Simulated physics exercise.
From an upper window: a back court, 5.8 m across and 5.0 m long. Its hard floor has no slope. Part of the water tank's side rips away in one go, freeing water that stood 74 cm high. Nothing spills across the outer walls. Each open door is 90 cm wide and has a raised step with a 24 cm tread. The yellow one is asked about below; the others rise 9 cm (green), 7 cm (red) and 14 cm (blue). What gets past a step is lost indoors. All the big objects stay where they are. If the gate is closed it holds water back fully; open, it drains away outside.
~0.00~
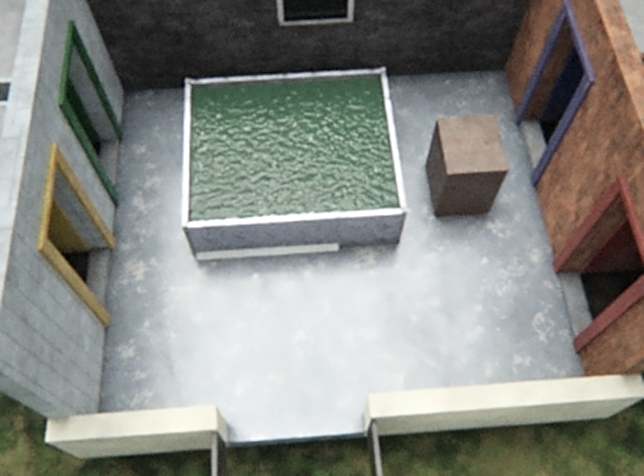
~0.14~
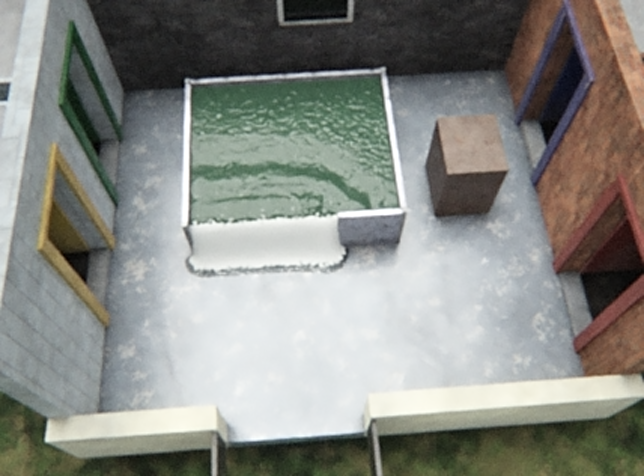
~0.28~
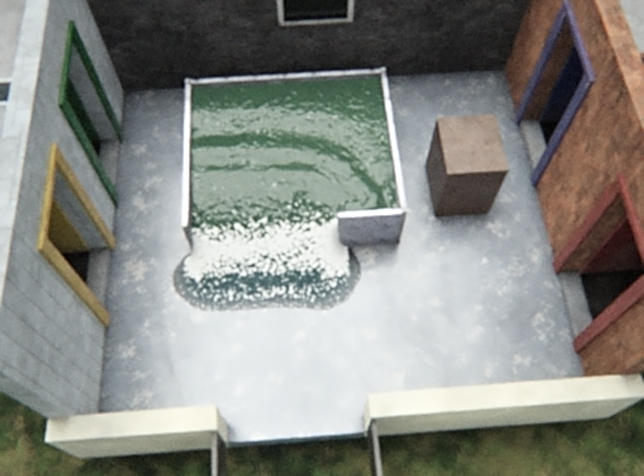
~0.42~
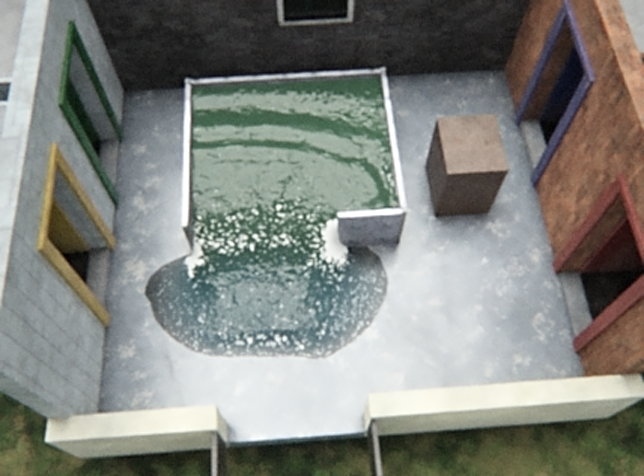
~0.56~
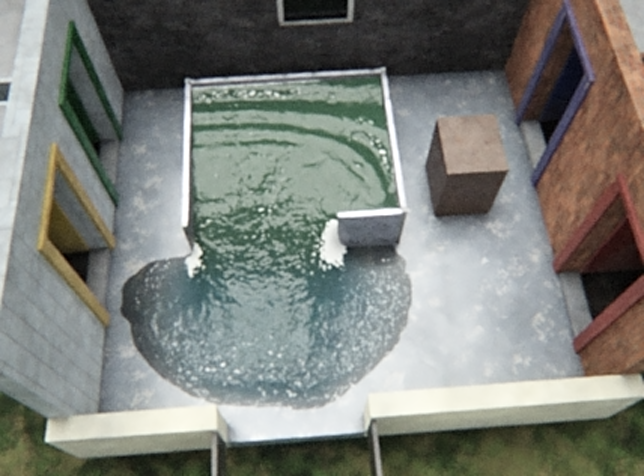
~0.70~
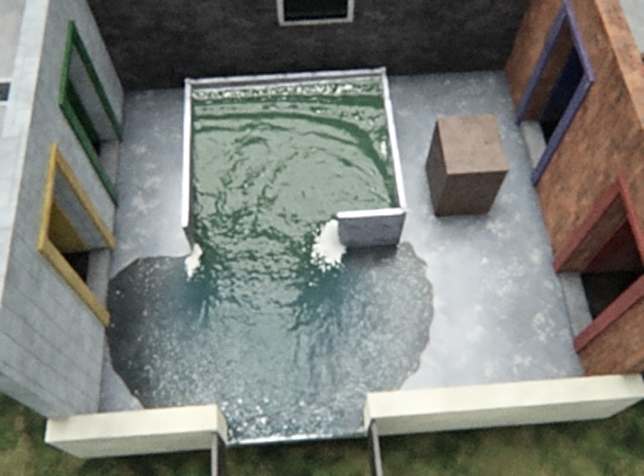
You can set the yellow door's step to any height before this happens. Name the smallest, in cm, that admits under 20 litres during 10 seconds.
Close to 12.5 cm is just enough.
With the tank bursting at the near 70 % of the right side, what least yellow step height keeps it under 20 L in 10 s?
Then roughly 11.5 cm.
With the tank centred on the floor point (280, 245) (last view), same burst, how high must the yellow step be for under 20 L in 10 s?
Then roughly 8.0 cm.
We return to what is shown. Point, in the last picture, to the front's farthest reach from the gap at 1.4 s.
Around (513, 399).
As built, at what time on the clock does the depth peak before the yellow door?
At about 2.8 s.
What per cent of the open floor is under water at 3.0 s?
About 60 per cent.
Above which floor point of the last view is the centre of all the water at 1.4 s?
Around (280, 226).
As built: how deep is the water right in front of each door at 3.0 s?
In cm: Green 5, red 11, blue 0, yellow 17.
After 1.4 s water covers 40 % of the floor, deepest (46 cm) near (114, 429); 5 cm at the yellow door, 0 litres in over its 11 cm step.
After 3.0 s water covers 60 % of the floor, deepest (34 cm) near (98, 430); 17 cm at the yellow door, 9 litres in over its 11 cm step.
After 10.0 s water covers 95 % of the floor, deepest (13 cm) near (388, 83); 8 cm at the yellow door, 29 litres in over its 11 cm step.
At the yellow door as built, the water arrived by 0.8 s and peaked near 18 cm at 2.8 s.
With a step of 11.5 cm, 25 litres would have come in within the 10 s; with 15.5 cm, 7 litres. So under 20 litres takes about 12.5 cm.
